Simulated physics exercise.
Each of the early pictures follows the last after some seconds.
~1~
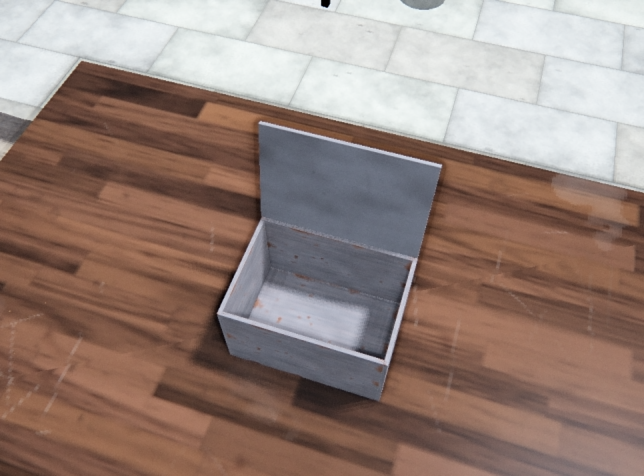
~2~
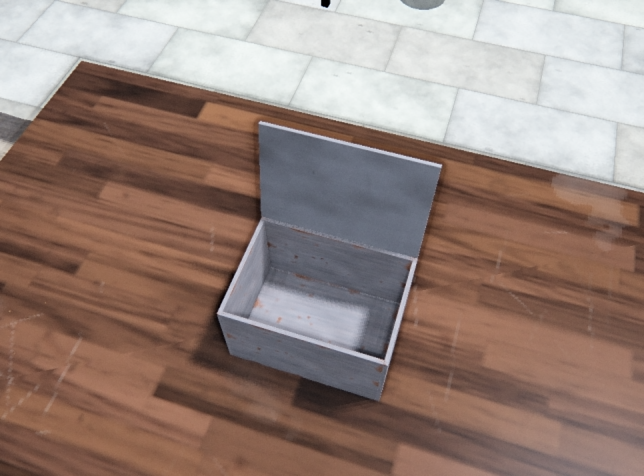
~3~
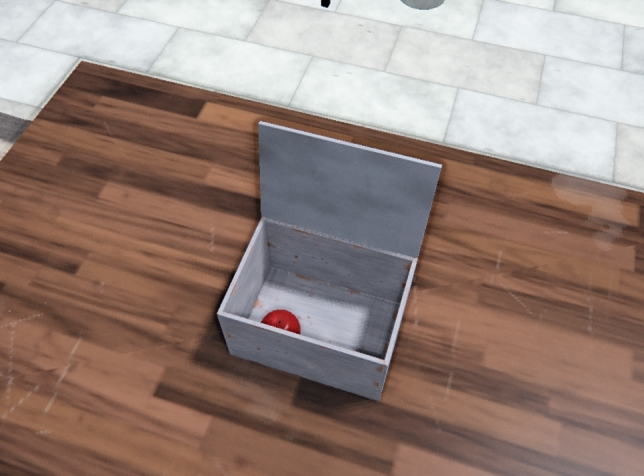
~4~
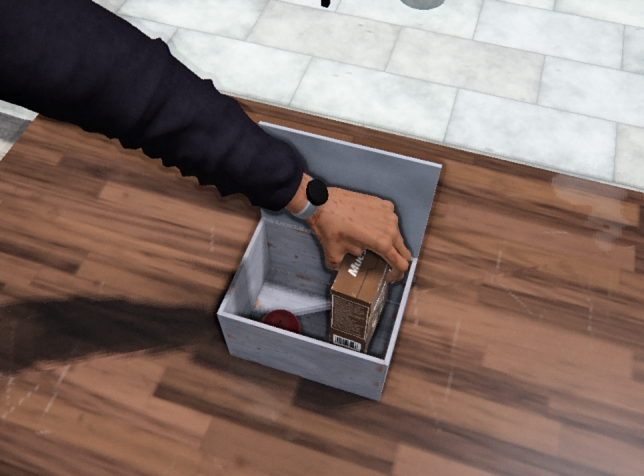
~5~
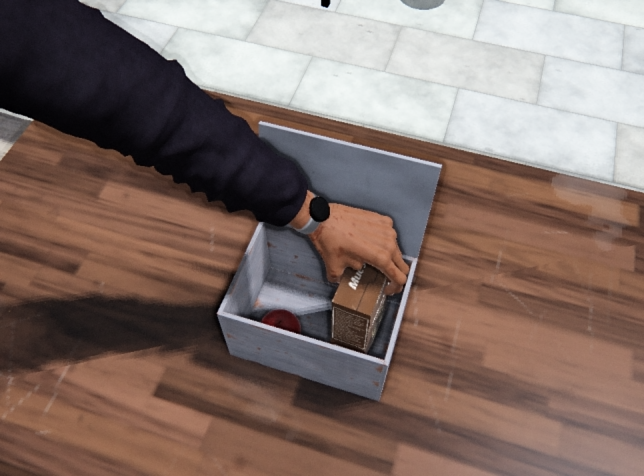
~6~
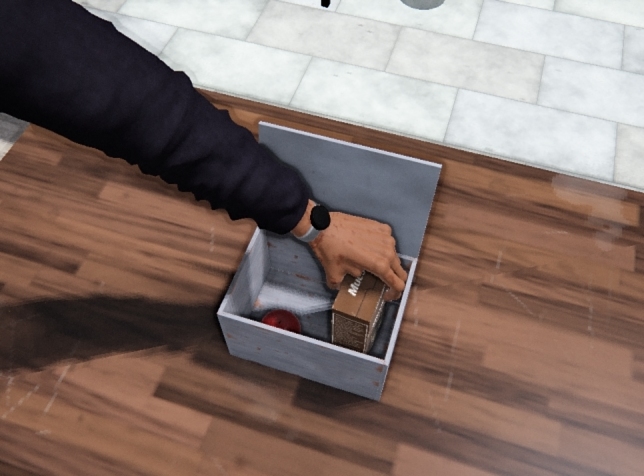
An open gray box sat empty on a wooden surface, then a red object appeared inside, and a dark-sleeved arm reached in from the left and lowered a brown packet into the right side.
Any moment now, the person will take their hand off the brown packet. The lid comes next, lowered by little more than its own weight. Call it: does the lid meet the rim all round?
No, the lid is held open.
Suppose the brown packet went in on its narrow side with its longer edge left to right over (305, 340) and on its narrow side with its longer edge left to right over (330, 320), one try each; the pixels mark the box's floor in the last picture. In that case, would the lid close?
The lid is blocked with the first placement and settles down with the second.
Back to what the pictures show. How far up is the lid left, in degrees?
Roughly 60 degrees above the rim.
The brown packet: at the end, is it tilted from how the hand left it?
In the end, it keeps its orientation.
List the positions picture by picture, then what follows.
The last thing is not in view yet, in the first frame.
The last thing is not in view yet, in the second frame.
The last thing is not in view yet, in the third frame.
Still above its spot; brown packet (362, 294), in the fourth frame.
Still above its spot; brown packet (362, 305), in the fifth frame.
Put in, still held; brown packet (362, 311), in the sixth frame.
Then, 0.90 s after the last picture, lid starting down.
Then, 1.20 s after the last picture, brown packet resting near (362, 311).
Then, 1.40 s after the last picture, lid 72° above the rim.
Then, 1.60 s after the last picture, lid 63° above the rim.
At rest, lid 62° above the rim; both in place. Seen from the same camera at the end, brown packet near (362, 311).
